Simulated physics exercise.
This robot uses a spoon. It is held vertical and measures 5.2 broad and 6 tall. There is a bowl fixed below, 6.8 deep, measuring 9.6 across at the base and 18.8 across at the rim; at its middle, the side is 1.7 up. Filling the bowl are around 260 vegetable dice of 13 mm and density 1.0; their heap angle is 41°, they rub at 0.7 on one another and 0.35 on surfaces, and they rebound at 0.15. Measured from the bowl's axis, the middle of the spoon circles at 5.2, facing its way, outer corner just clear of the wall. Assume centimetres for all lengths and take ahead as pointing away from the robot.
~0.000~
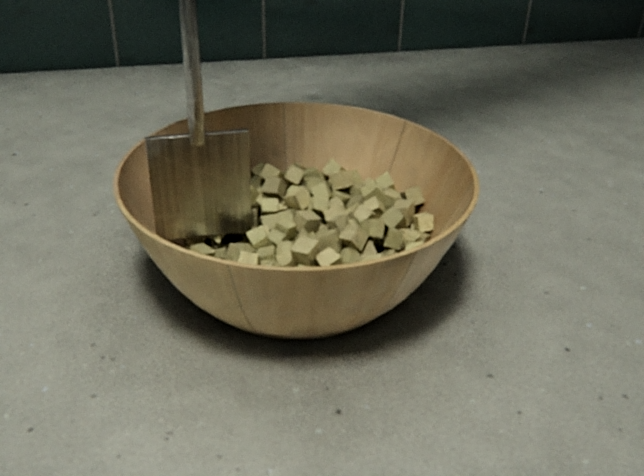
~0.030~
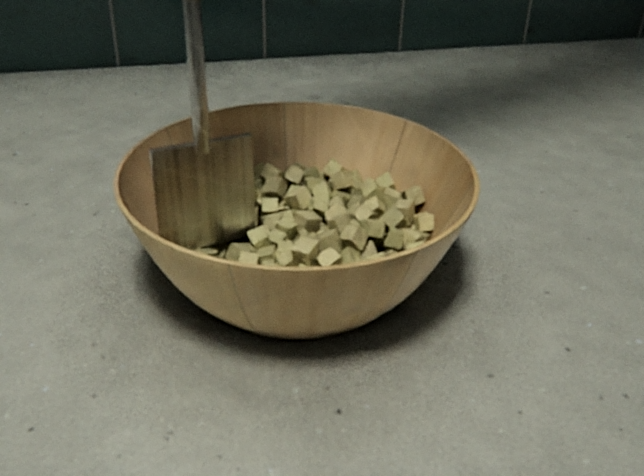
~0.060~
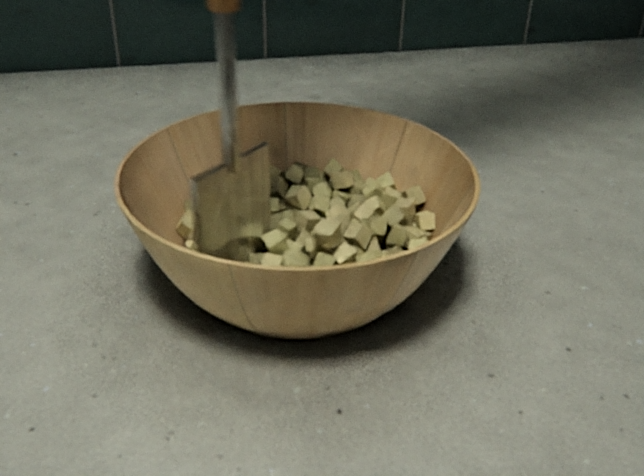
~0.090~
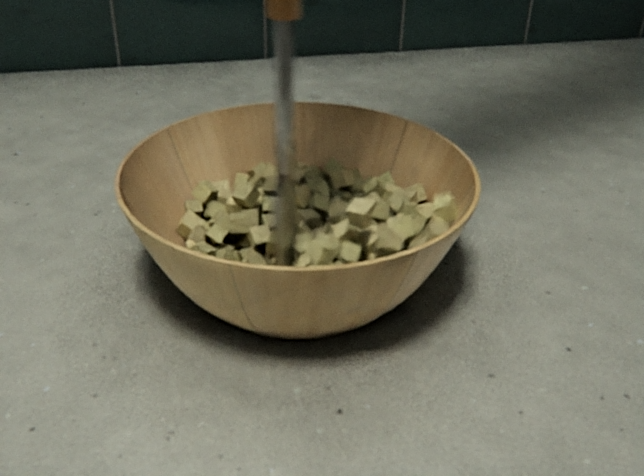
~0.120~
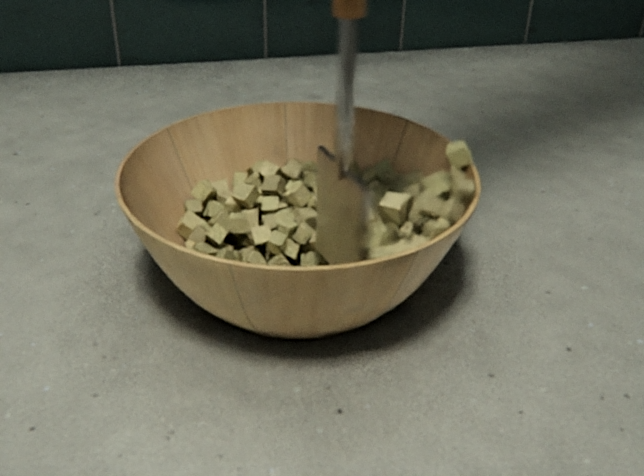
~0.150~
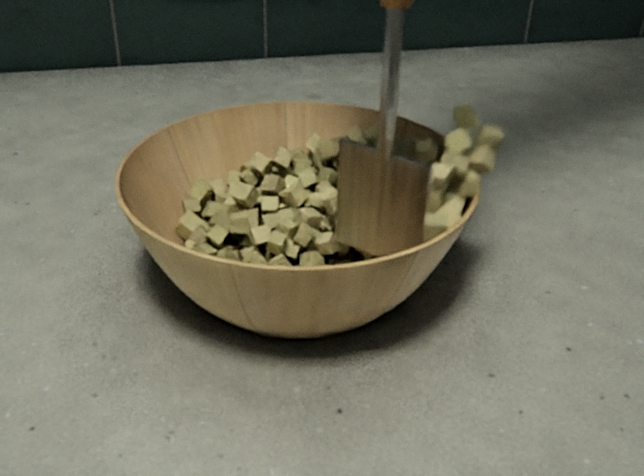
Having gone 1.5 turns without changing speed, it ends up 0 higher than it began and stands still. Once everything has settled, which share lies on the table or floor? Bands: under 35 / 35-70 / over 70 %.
35-70 %.
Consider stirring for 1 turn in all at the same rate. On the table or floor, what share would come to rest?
35 %.
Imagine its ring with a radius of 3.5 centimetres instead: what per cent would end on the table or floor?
Near 45 %.
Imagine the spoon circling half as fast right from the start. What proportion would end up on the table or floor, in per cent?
In that case, close to 25 in a hundred.
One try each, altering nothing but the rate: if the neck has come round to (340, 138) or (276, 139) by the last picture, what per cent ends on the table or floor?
Roughly 40 per cent on the first try and 25 per cent on the second.
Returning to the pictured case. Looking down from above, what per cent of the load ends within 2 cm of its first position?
Near 5 per cent of the pieces.
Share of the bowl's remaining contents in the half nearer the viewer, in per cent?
Estimate: Some 30 %.
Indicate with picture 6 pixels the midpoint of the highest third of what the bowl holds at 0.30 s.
Centre of upper third: Approx. (202, 152) px.
By 0.30 s, 287° round, highest piece 11 above the table; 208 in the bowl, 3 on the table or floor, 54 in flight or on the tool.
By 0.46 s, 82° round, highest piece 9 above the table; 163 in the bowl, 72 on the table or floor, 30 in flight or on the tool.
By 0.74 s, 180° round, highest piece 6 above the table; 136 in the bowl, 128 on the table or floor, 1 in flight or on the tool.
By 1.44 s, 180° round, highest piece 5 above the table; 136 in the bowl, 129 on the table or floor.
Final count, 136 in the bowl, 129 on the table or floor. That is 49 % on the table or floor.
